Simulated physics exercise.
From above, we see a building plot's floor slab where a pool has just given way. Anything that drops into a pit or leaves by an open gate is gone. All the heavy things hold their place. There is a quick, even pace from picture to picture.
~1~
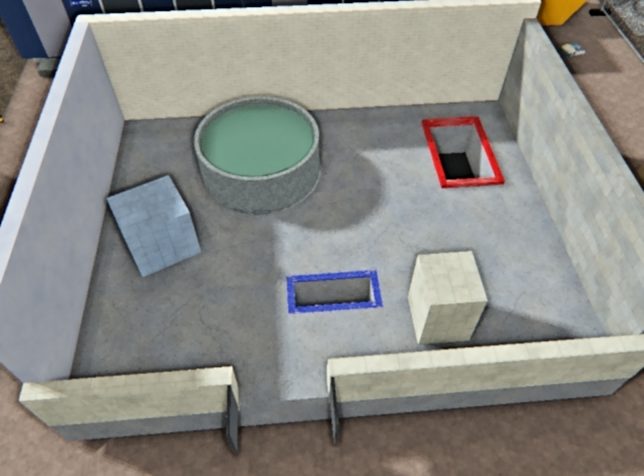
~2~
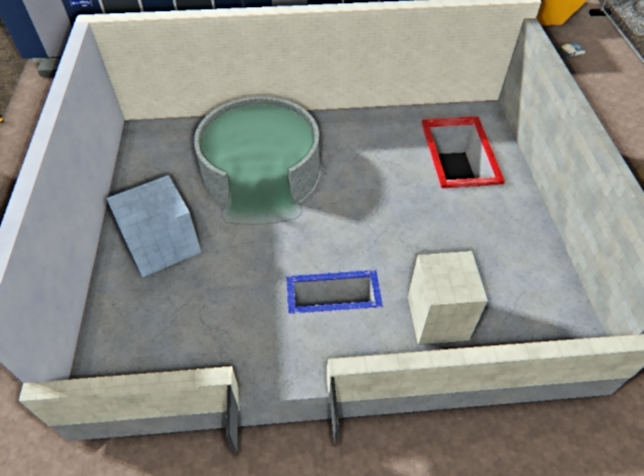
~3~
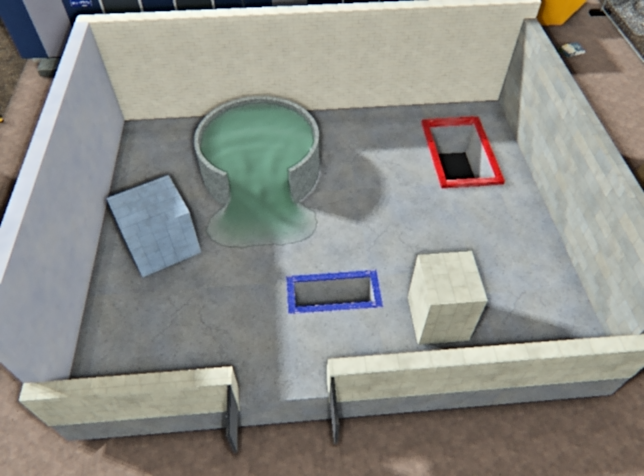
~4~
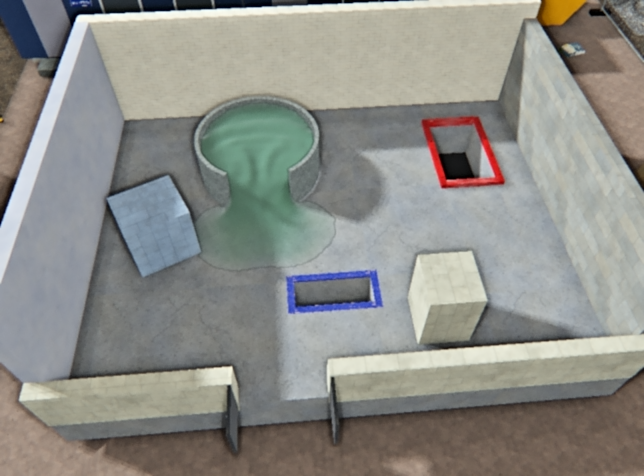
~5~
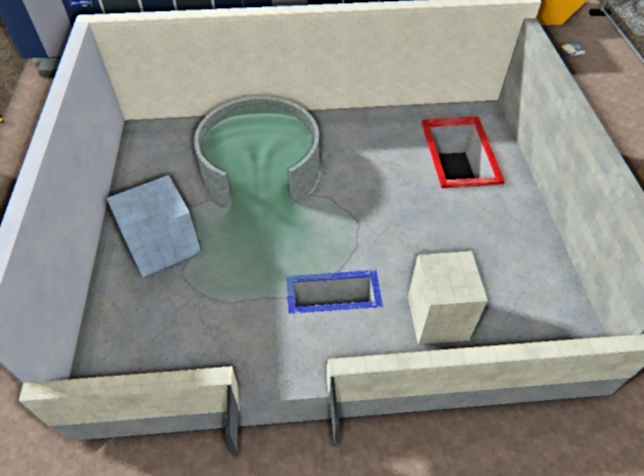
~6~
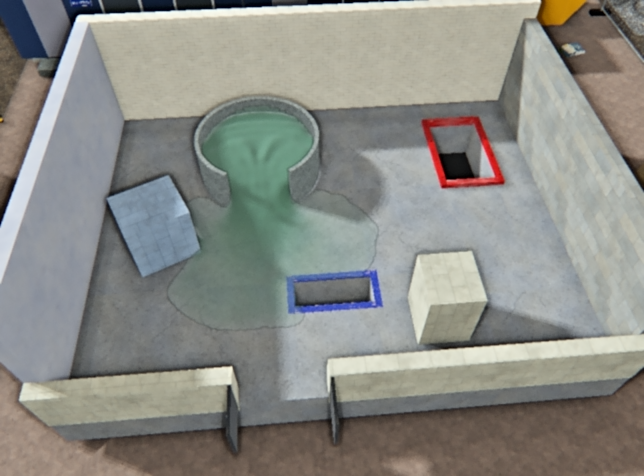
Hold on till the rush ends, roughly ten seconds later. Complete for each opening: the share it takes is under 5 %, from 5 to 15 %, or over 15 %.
The share the gate takes is over 15 %; the share the blue pit takes is over 15 %; the share the red pit takes is under 5 %.
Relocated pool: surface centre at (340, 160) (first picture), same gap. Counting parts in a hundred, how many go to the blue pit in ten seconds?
I'd put the blue pit at 55 per cent of the whole.
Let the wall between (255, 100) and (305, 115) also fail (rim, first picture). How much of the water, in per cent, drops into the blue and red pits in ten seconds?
Shares: Blue at 4 percent, red at 20 percent.
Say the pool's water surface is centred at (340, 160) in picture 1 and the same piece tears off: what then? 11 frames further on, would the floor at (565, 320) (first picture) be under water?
Outcome at the given point: Swamped.
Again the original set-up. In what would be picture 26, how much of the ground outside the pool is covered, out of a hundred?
That's roughly 40 per cent.
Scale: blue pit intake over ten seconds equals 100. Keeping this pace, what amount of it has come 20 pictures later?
My figure is 65 in a hundred.
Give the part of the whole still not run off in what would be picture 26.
I make it around 70 per cent.
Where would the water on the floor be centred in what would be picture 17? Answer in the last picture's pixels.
About (247, 225).
A moment on, water covers 30 % of the floor; the gate 1 %, the blue pit 6 %, the red pit 0 %.
Next, water covers 30 % of the floor; the gate 6 %, the blue pit 12 %, the red pit 0 %.
Then, water covers 40 % of the floor; the gate 13 %, the blue pit 17 %, the red pit 0 %.
Later, water covers 55 % of the floor; the gate 19 %, the blue pit 23 %, the red pit 0 %.
In the end, water covers 70 % of the floor; the gate 25 %, the blue pit 27 %, the red pit 0 %.
